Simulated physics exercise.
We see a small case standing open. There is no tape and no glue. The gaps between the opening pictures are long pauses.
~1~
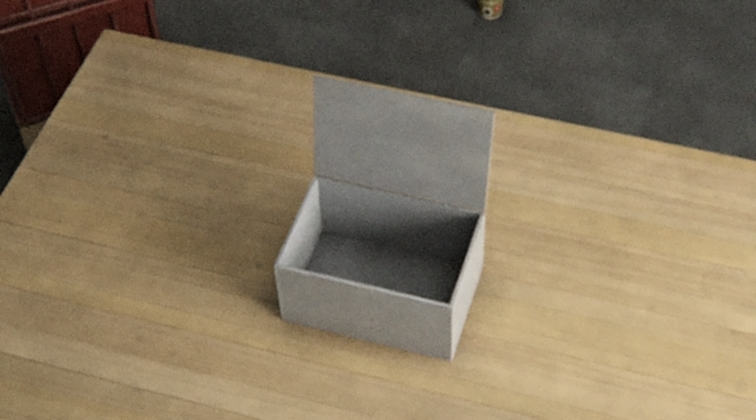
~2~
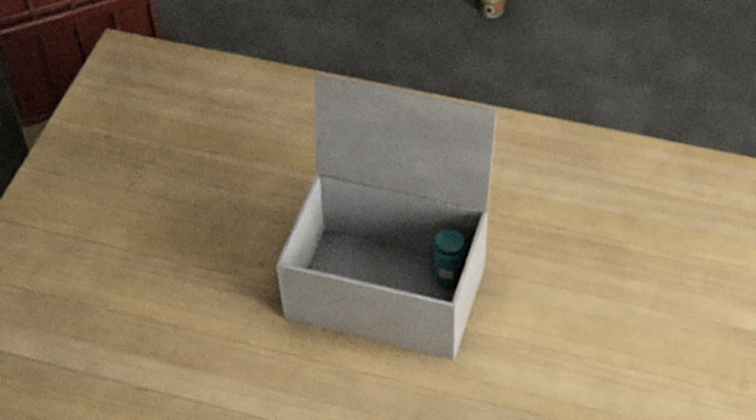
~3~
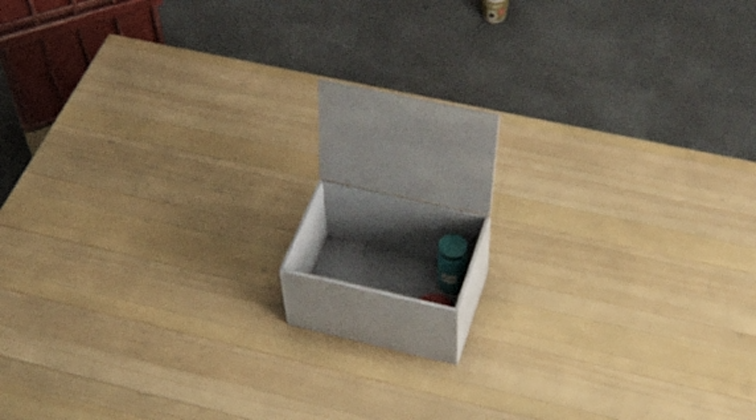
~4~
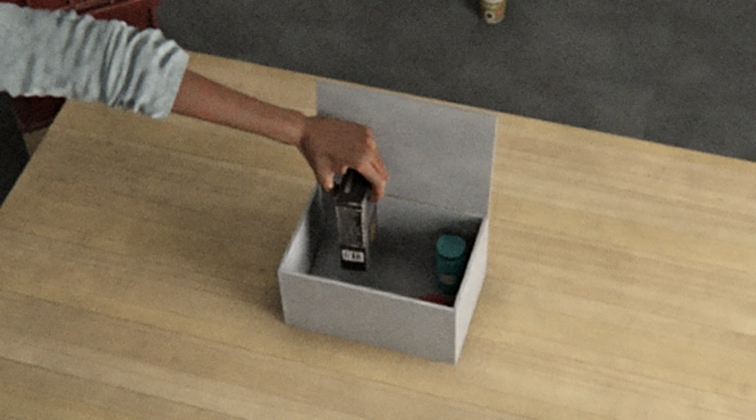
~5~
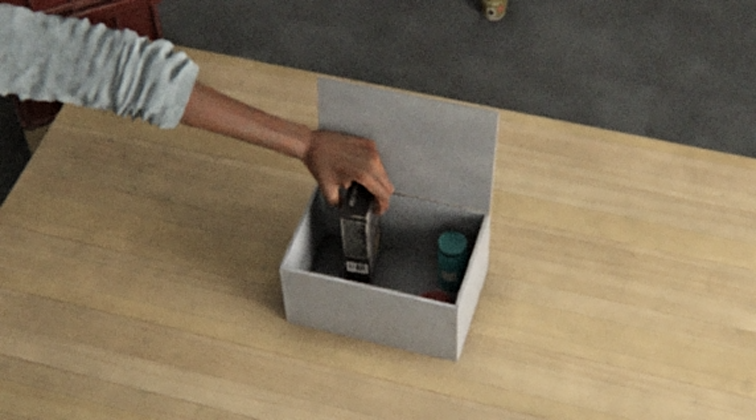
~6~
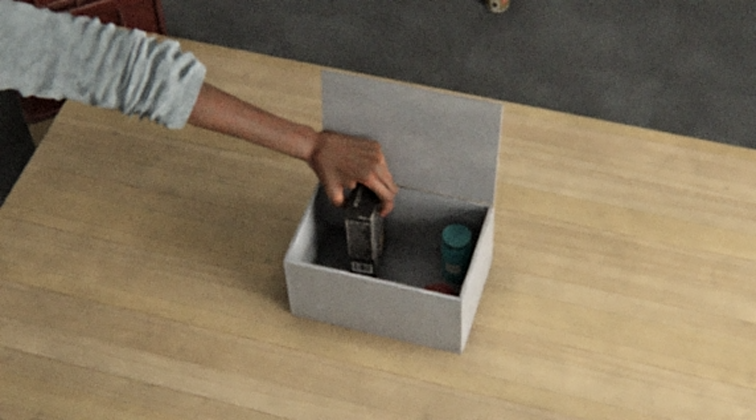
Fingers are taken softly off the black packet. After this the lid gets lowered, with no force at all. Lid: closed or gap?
My prediction: Lid off the rim.
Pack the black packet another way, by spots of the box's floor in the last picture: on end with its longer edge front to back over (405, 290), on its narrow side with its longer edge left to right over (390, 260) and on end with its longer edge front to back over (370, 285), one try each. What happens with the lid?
Trial 1: Lid propped open. Trial 2: Lid fully lowered. Trial 3: Lid propped open.
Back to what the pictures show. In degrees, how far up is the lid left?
Lid angle from rim - close to 60°.
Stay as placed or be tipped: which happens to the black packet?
In the end, it keeps its orientation.
Then, 1.00 s past the last view, lid starting down.
Then, 1.40 s past the last view, lid 72° above the rim.
Then, 2.50 s past the last view, lid 60° above the rim.
Finally, lid 59° above the rim; all 3 still in place. Final places as the last picture's camera would see them, black packet near (366, 230).
